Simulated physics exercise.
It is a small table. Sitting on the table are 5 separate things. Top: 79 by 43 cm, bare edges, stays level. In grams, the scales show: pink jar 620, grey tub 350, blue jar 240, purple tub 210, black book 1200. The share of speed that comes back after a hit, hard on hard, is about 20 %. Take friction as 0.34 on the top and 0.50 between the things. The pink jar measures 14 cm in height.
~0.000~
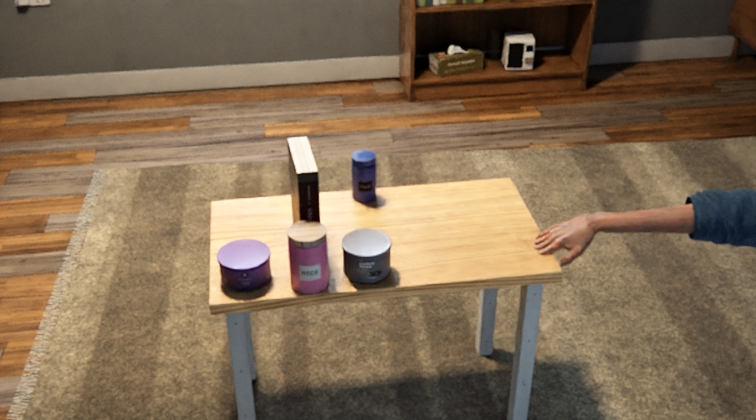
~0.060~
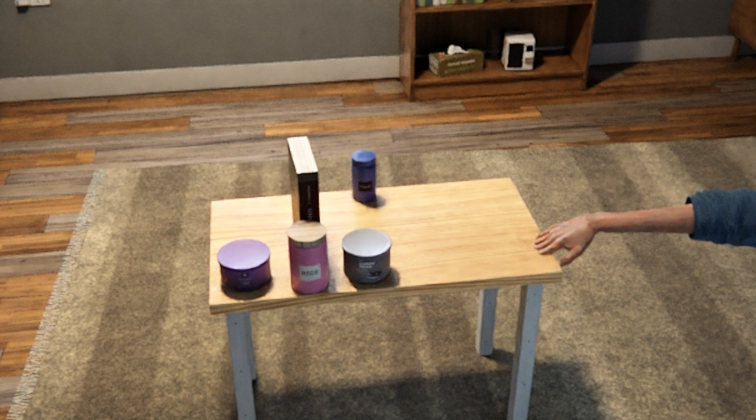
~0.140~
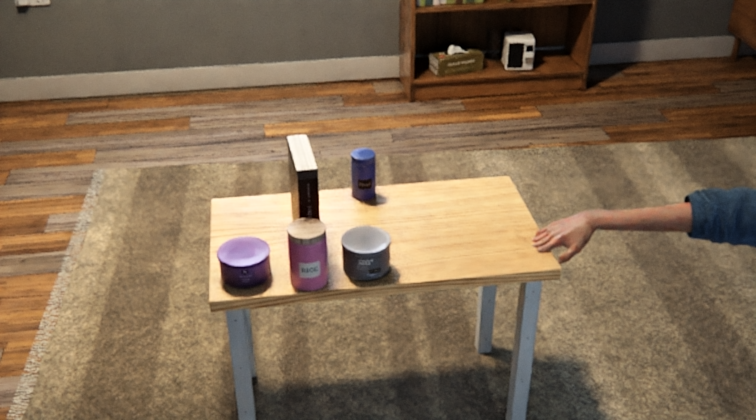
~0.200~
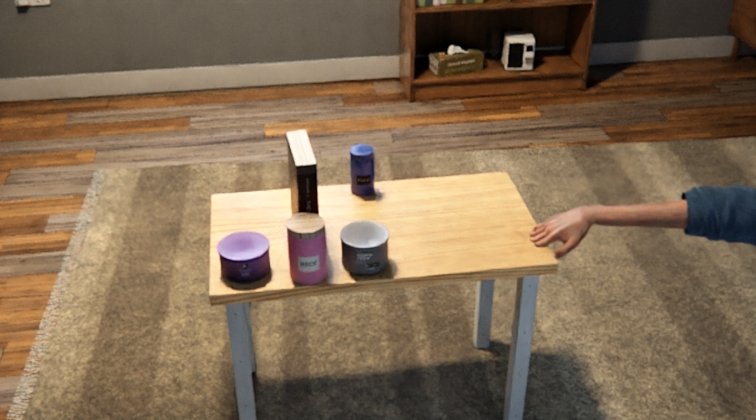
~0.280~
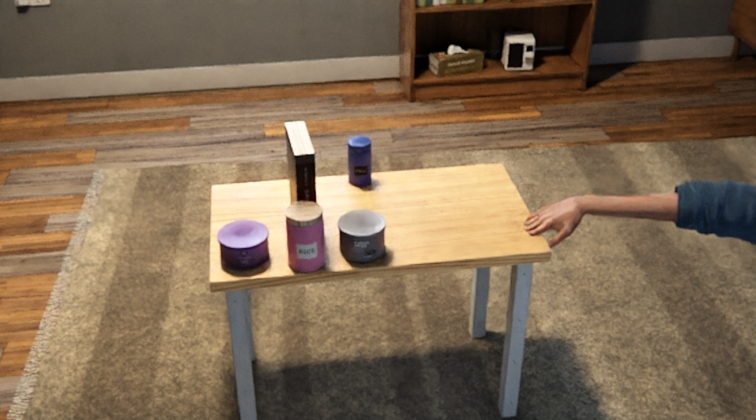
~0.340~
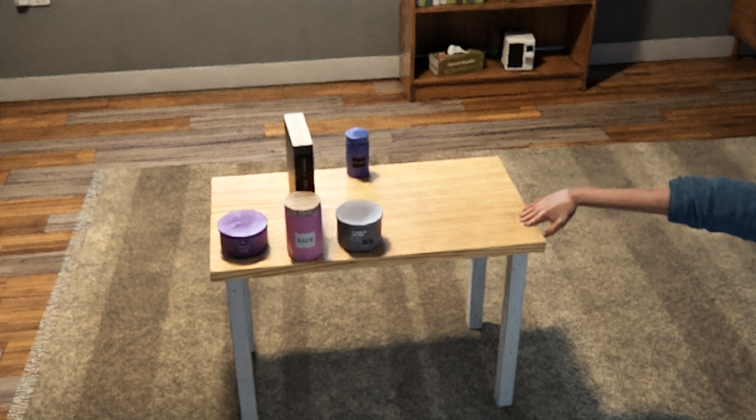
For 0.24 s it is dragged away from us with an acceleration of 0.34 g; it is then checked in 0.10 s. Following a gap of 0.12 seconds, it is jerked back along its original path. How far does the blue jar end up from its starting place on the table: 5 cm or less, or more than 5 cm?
More than 5 cm.
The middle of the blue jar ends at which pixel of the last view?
Near (354, 295).
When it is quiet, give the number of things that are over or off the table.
The answer is 1.
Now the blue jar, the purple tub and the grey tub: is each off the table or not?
Outcome: The blue jar departs its support; the purple tub remains on its support; the grey tub remains on its support.
After 0.54 s, table along by 13 cm; blue jar now off the table; black book slid 6 cm; pink jar slid 6 cm.
After 0.84 s, black book slid 6 cm; purple tub slid 6 cm; pink jar slid 6 cm.
At rest (1.5 s), off the table, blue jar; the other 4 in place, give or take 5 cm. Seen from the same camera at the end, blue jar near (354, 295).
